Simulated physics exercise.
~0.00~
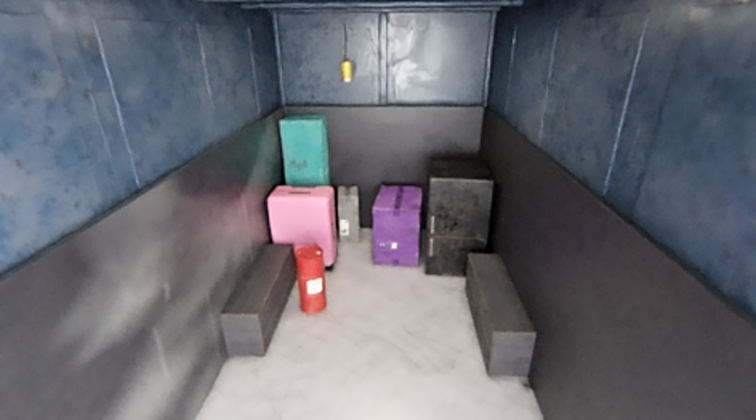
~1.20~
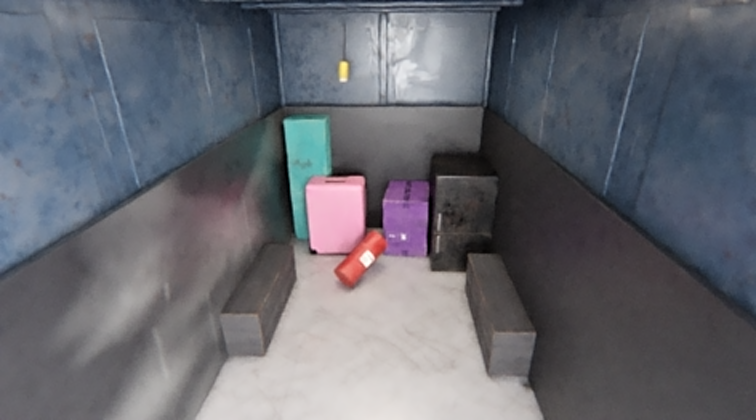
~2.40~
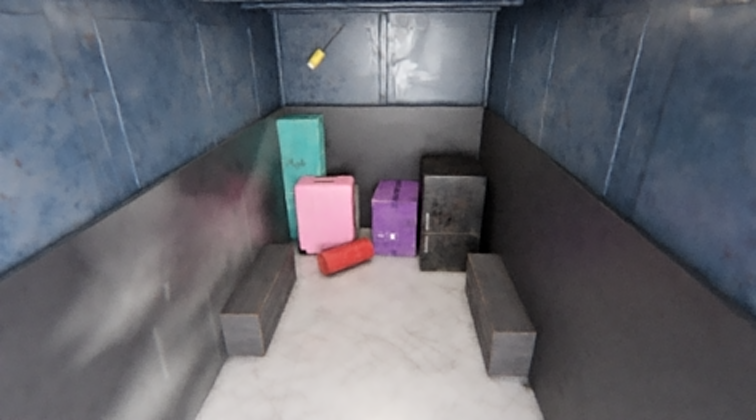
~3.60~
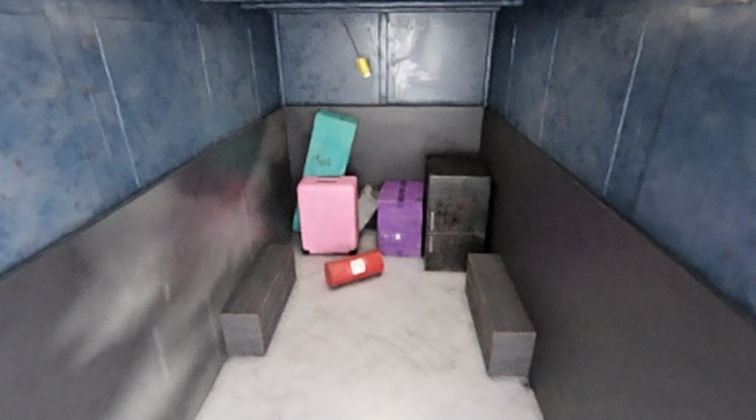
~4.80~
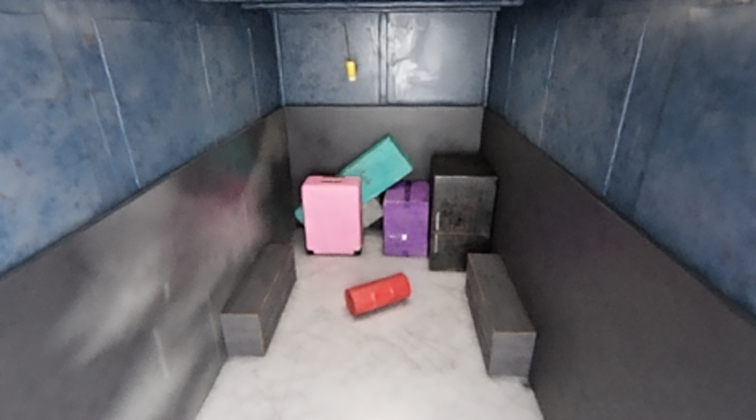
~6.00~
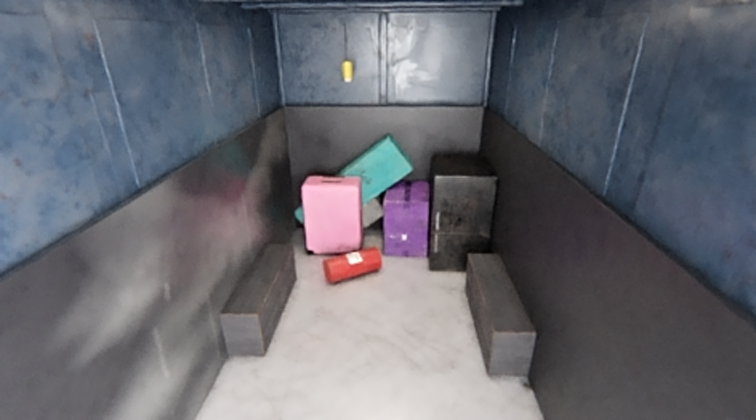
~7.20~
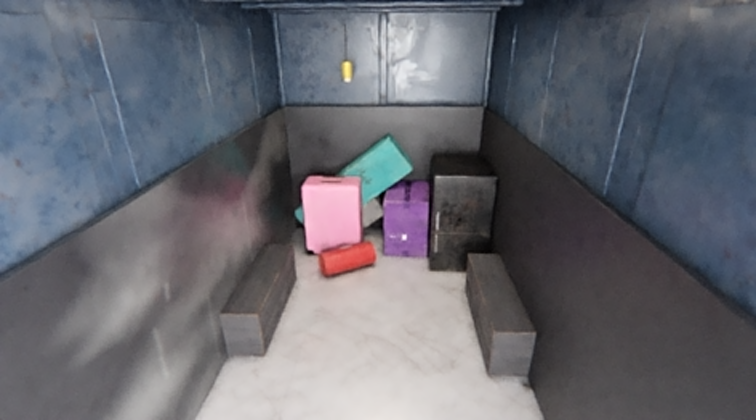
In the back of a van, a red canister toppled and rolled about the floor while a pink case slid right, then a tall turquoise box tipped right and came to rest leaning behind the case, the canister lying in front.
